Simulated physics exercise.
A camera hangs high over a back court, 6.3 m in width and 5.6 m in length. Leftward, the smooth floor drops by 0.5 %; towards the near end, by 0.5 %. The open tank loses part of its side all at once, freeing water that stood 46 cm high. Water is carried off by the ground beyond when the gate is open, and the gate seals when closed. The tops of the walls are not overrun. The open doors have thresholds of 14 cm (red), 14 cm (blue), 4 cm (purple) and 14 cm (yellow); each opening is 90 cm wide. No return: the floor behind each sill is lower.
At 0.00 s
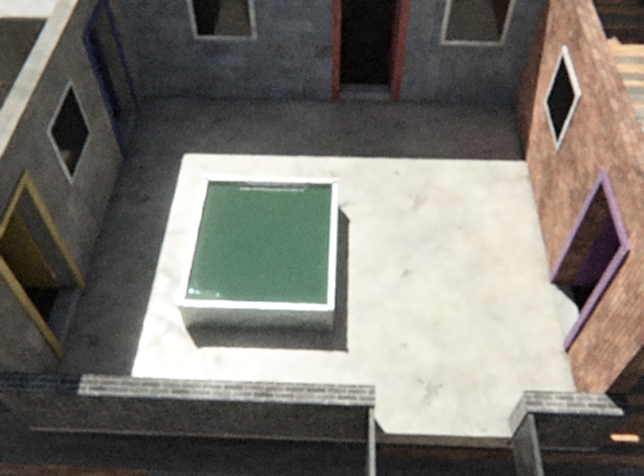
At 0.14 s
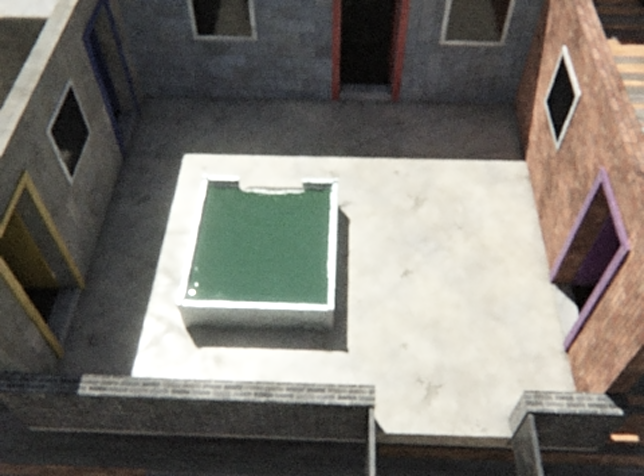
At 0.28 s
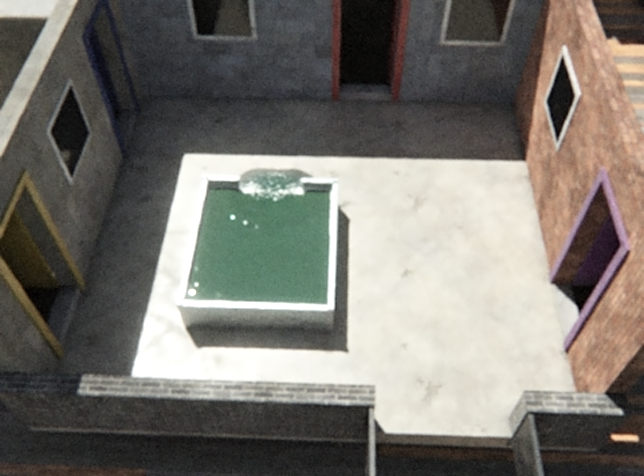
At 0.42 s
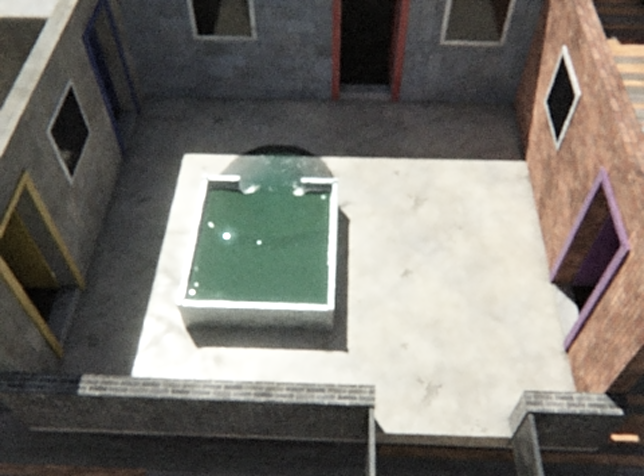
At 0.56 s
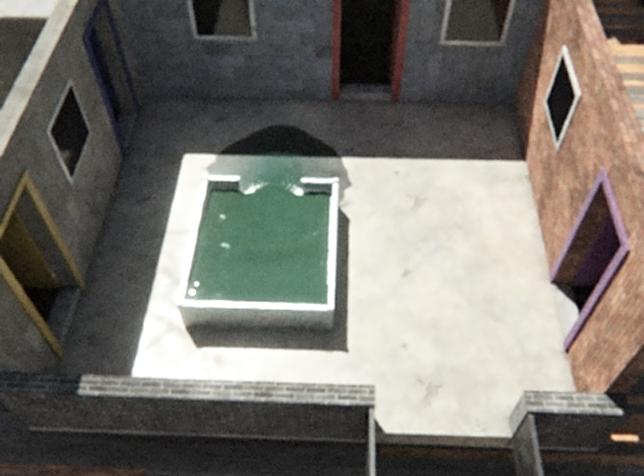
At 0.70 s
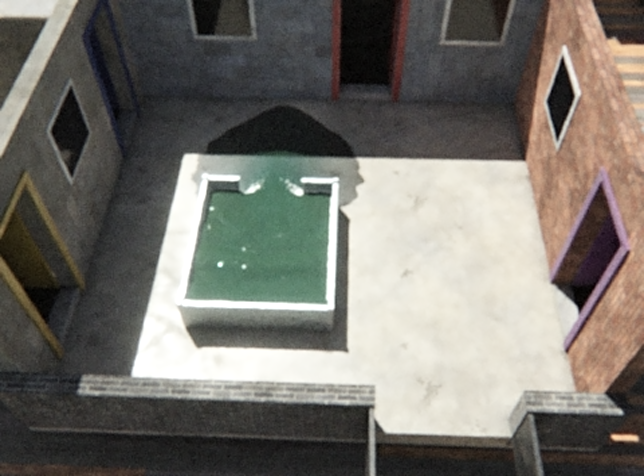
Green water pours through a gap in the open tank's far side and spreads across the floor.
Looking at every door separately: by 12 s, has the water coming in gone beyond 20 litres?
Red door - it has not. Blue door - it has not. Purple door - it has not. Yellow door - it has not.
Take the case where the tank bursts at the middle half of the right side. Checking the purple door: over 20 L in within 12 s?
Well, at purple it would be too much.
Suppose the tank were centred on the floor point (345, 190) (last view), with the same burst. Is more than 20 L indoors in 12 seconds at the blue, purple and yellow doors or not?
Checking the limit: Blue is within it, purple is within it and yellow is within it.
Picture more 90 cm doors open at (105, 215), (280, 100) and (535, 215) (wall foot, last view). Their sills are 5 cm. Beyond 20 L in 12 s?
First doorway falls short, second gets there, third falls short.
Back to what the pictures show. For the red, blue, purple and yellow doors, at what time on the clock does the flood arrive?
Doors: Red 1.4 s / blue 2.2 s / purple 5.0 s / yellow 4.5 s.
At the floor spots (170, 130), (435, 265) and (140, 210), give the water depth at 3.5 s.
Close to 8, 0 and 2 centimetres.
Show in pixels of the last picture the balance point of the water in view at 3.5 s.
Roughly (279, 185).
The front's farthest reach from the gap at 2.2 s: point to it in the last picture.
Point: Roughly (469, 102) in the last view.
After 1.4 s water covers 20 % of the floor and is deepest (28 cm) near (279, 201); red door not reached, blue door not reached, purple door not reached, yellow door not reached.
After 2.2 s water covers 25 % of the floor and is deepest (26 cm) near (144, 96); red door 15 cm at the sill, 0 L in, blue door 2 cm at the sill, 0 L in, purple door not reached, yellow door not reached.
After 3.5 s water covers 35 % of the floor and is deepest (22 cm) near (144, 96); red door 11 cm at the sill, 2 L in, blue door 14 cm at the sill, 1 L in, purple door not reached, yellow door not reached.
After 7.0 s water covers 80 % of the floor and is deepest (11 cm) near (62, 401); red door 6 cm at the sill, 2 L in, blue door 10 cm at the sill, 3 L in, purple door 2 cm at the sill, 0 L in, yellow door 3 cm at the sill, 0 L in.
After 12.0 s water covers 95 % of the floor and is deepest (8 cm) near (317, 410); red door 3 cm at the sill, 2 L in, blue door 6 cm at the sill, 3 L in, purple door 2 cm at the sill, 0 L in, yellow door 7 cm at the sill, 0 L in.
